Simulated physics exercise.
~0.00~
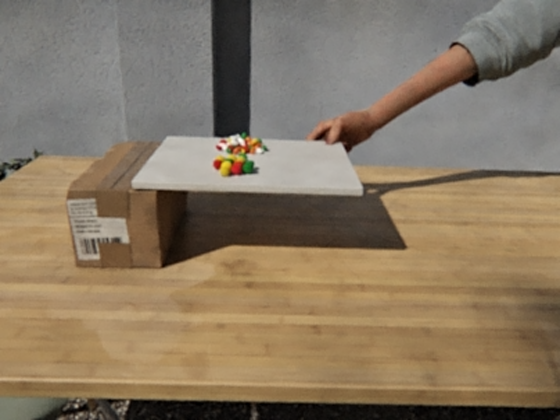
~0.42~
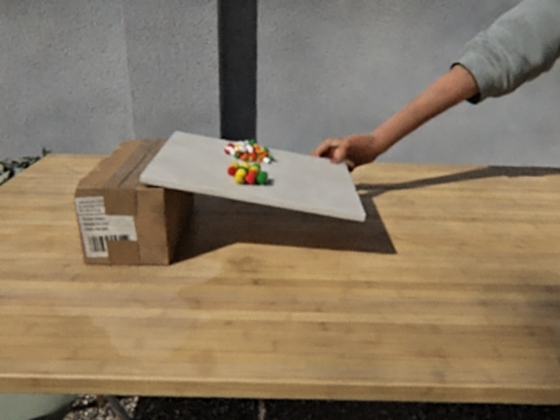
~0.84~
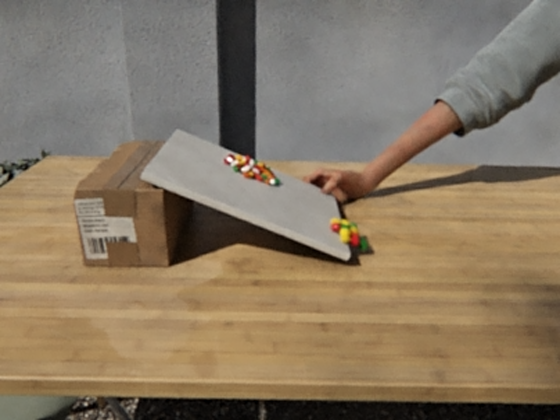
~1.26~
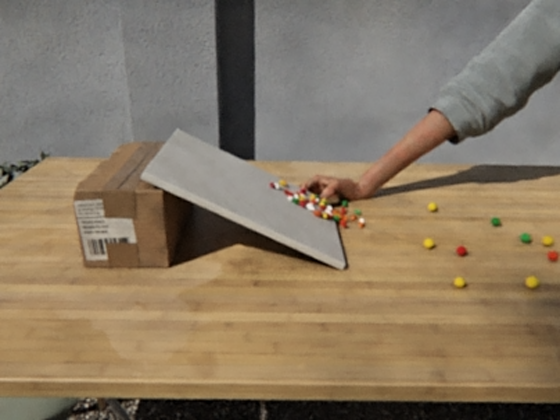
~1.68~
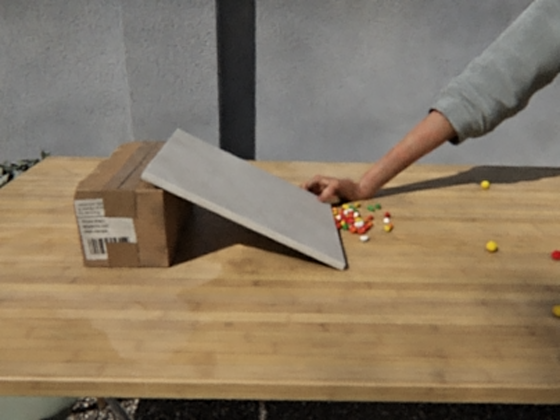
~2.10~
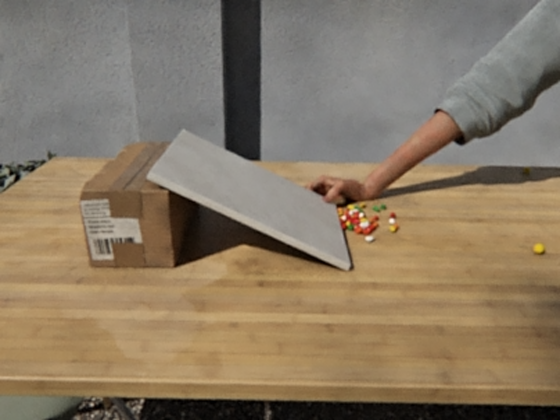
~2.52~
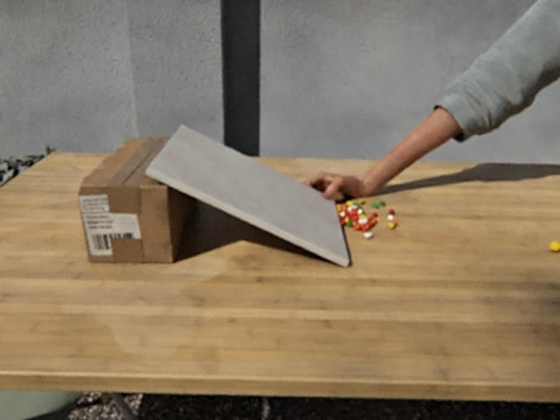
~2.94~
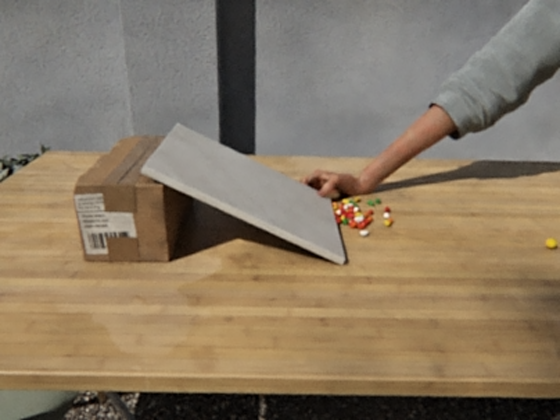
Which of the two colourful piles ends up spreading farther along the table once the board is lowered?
The front pile goes farther. Its round pieces roll away to the right and mostly out of view, while most of the back pile stays near the bottom edge of the board.
